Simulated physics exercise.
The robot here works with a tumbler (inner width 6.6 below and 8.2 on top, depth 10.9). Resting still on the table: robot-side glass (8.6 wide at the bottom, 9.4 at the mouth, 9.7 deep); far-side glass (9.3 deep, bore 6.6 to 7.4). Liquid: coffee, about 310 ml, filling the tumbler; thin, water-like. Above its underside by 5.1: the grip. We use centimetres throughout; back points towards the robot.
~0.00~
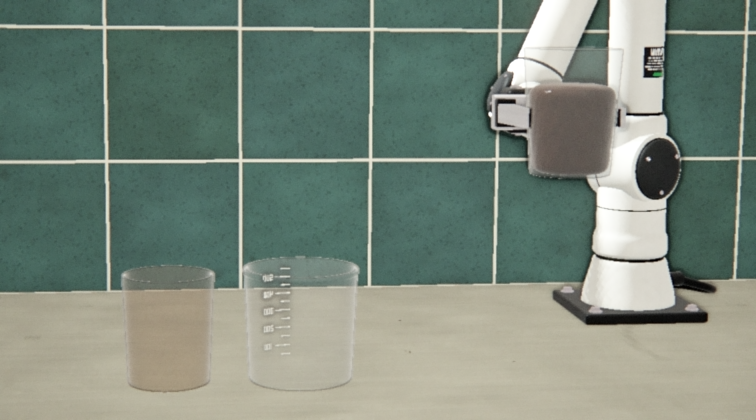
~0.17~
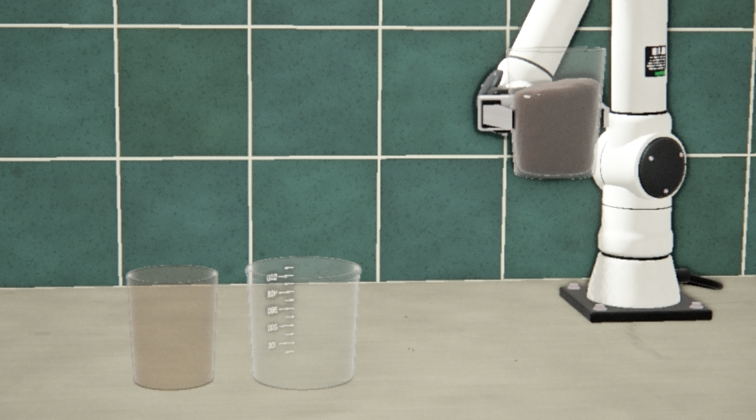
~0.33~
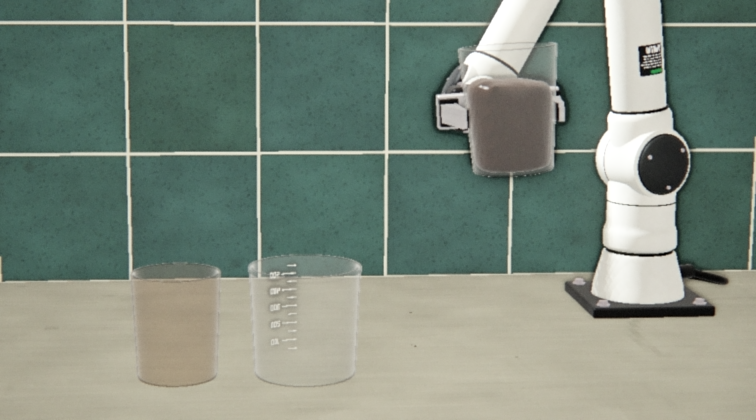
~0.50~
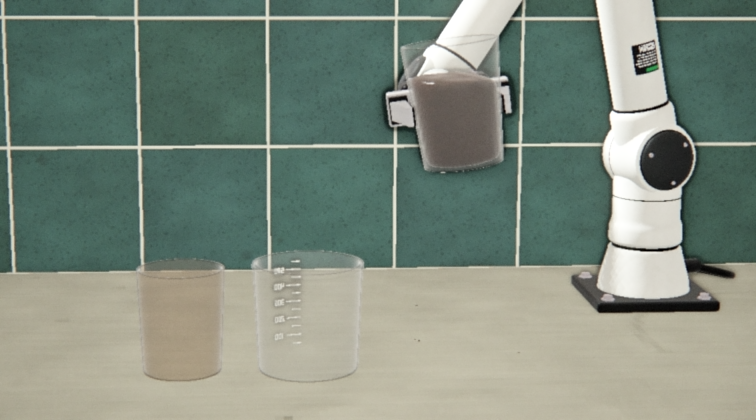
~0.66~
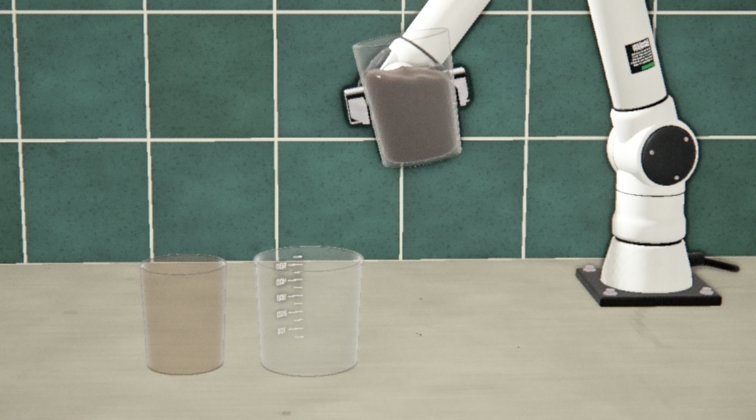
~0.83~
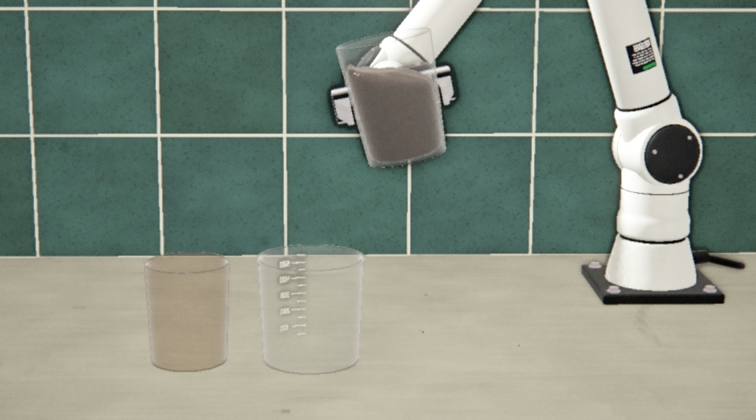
A white robot arm at the right grips a clear tumbler of murky grey-brown liquid and carries it leftward, tilting it slightly to the left as it goes. Below, on a pale tabletop before dark green wall tiles seen from the front, stand a glass of light brown liquid and, to its right, an empty clear beaker with white markings. The camera drifts slightly as the arm moves.
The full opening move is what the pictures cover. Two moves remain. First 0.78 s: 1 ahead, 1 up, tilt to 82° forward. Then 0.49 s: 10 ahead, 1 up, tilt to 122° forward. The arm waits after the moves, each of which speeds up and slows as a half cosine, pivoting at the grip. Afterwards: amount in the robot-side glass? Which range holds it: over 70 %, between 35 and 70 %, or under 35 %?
It lies under 35 %.
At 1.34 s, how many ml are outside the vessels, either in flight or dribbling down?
10 ml.
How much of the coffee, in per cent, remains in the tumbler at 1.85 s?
About 40 %.
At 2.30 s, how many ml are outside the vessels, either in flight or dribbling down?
Estimate: Around 20 ml.
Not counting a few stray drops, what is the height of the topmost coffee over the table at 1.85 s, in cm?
Stray drops aside, I'd put it at close to 26 cm.
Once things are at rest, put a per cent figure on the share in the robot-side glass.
Result: Near 3 percent.
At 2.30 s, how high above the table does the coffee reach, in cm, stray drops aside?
Roughly 21 centimetres at most.
After 1.34 s, tilted 63° forward, liquid up to 27 above the table; 300 ml in the tumbler, 10 ml in the air or running down outside.
After 1.85 s, tilted 101° forward, liquid up to 30 above the table; 120 ml in the tumbler, 75 ml on the table or floor, 70 ml in the far-side glass, 10 ml in the robot-side glass, 35 ml in the air or running down outside.
After 2.30 s, tilted 122° forward, liquid up to 53 above the table; 150 ml in the far-side glass, 130 ml on the table or floor, 10 ml in the robot-side glass, 20 ml in the air or running down outside.
After 3.10 s, tilted 122° forward, liquid up to 5 above the table; 150 ml in the far-side glass, 150 ml on the table or floor, 10 ml in the robot-side glass.
At rest, 150 ml in the far-side glass, 150 ml on the table or floor, 10 ml in the robot-side glass. That is 3 % in the robot-side glass.
